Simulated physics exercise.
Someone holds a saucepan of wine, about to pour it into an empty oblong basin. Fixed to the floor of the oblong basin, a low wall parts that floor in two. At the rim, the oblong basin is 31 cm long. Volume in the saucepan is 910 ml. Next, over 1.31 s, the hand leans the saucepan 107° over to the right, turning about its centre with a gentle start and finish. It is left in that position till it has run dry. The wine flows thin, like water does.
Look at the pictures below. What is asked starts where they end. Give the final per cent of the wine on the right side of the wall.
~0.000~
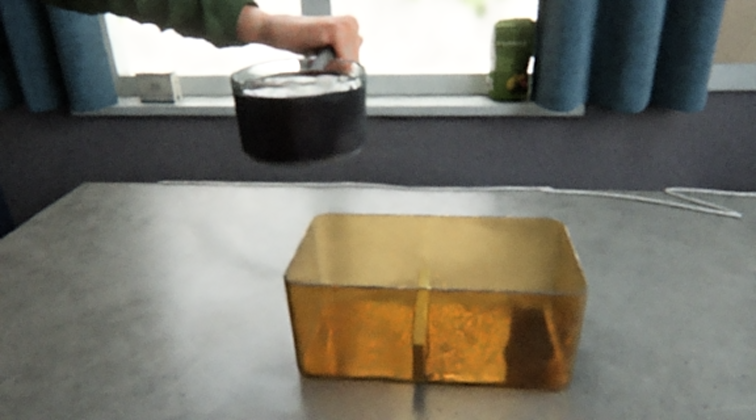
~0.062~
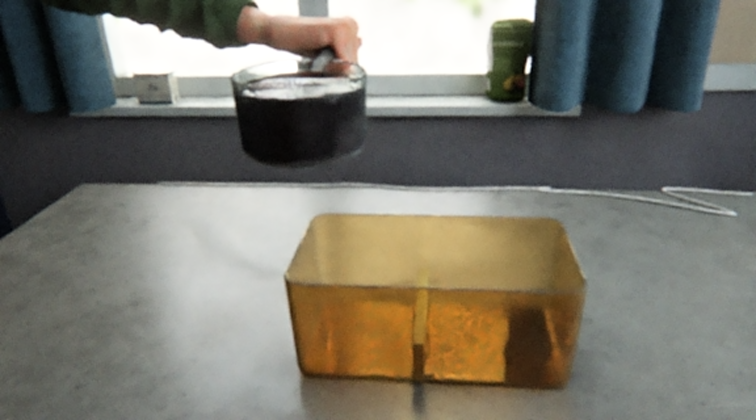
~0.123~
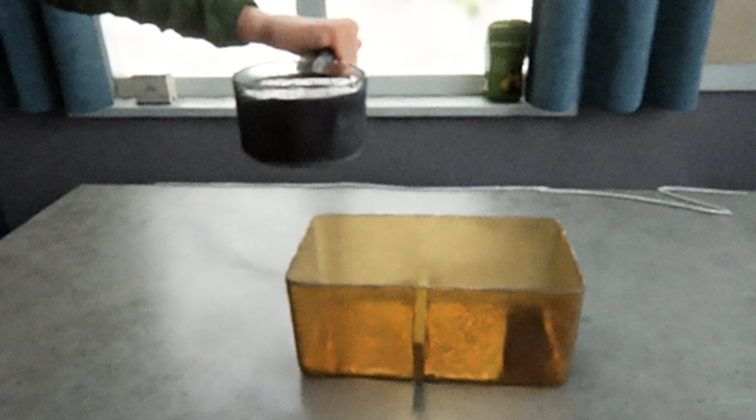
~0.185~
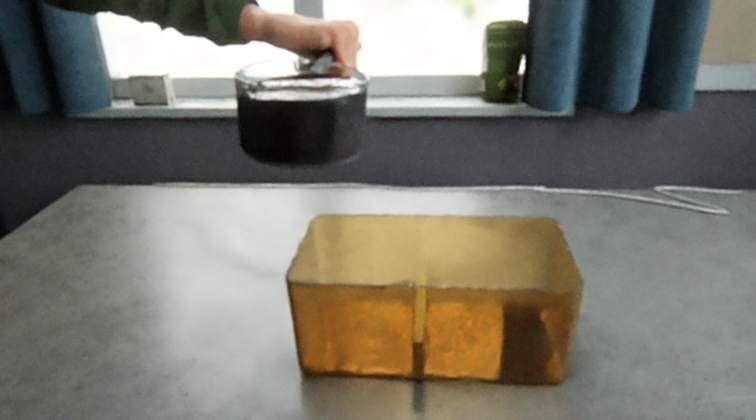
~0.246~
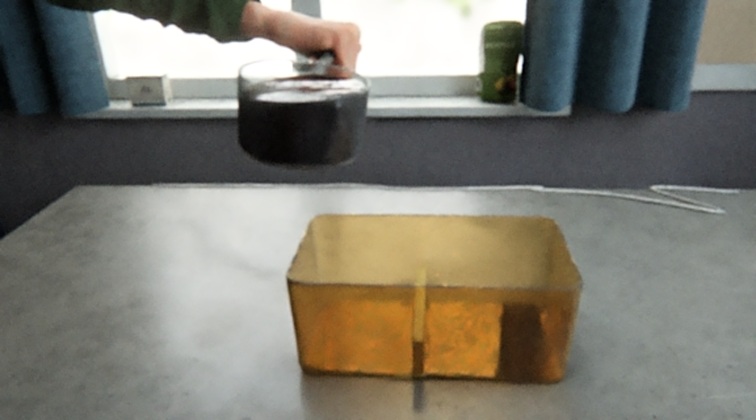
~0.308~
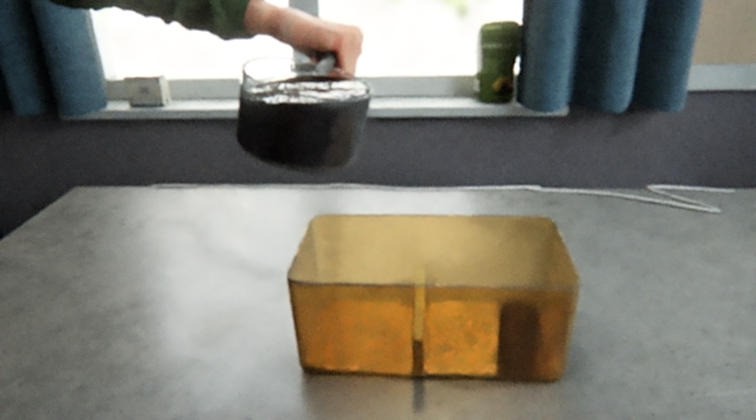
The right side ends with about 73 per cent.
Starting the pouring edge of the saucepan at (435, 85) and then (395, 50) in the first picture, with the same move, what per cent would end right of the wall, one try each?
Try 1: Approx. 95 %; try 2: Approx. 95 %.
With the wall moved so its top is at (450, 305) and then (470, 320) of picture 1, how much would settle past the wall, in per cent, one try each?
One try each: Around 40 percent and then around 20 percent.
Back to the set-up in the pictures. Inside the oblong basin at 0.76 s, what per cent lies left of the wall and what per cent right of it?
Lab note: Left near 1, right near 12.
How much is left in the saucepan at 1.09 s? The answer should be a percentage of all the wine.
12 per cent or thereabouts.
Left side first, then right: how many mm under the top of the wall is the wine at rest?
Measured: Left around 40 mm, right around 26 mm.
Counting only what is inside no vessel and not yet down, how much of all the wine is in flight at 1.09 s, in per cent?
About 12 percent.
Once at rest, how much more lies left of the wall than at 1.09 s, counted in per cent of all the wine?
Roughly 18 percent.
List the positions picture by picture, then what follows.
In the first frame, tilt 0°; pouring edge (364, 73); surface from (240, 83) to (363, 83); the oblong basin's rim runs from (299, 246) to (575, 253); the wall's top is at (422, 303).
In the second frame, tilt 1°; pouring edge (365, 75); surface from (241, 84) to (363, 84).
In the third frame, tilt 2°; pouring edge (366, 78); surface from (242, 85) to (364, 86).
In the fourth frame, tilt 5°; pouring edge (367, 82); surface from (244, 86) to (365, 86).
In the fifth frame, tilt 9°; pouring edge (369, 87); surface from (245, 88) to (367, 88).
In the sixth frame, tilt 14°; pouring edge (371, 94); surface from (246, 90) to (369, 89).
By 0.76 s the tilt is 67° and 57 per cent is still to pour, 1 is left of the wall and 12 right of it.
By 1.09 s the tilt is 100° and 11 per cent is still to pour, 8 is left of the wall and 69 right of it.
By 1.43 s the tilt is 107° and 0 per cent is still to pour, 25 is left of the wall and 73 right of it.
By 1.81 s the tilt is 107° and 0 per cent is still to pour, 26 is left of the wall and 73 right of it.
At rest 26 per cent lies left of the wall, 73 right of it and 1 outside.
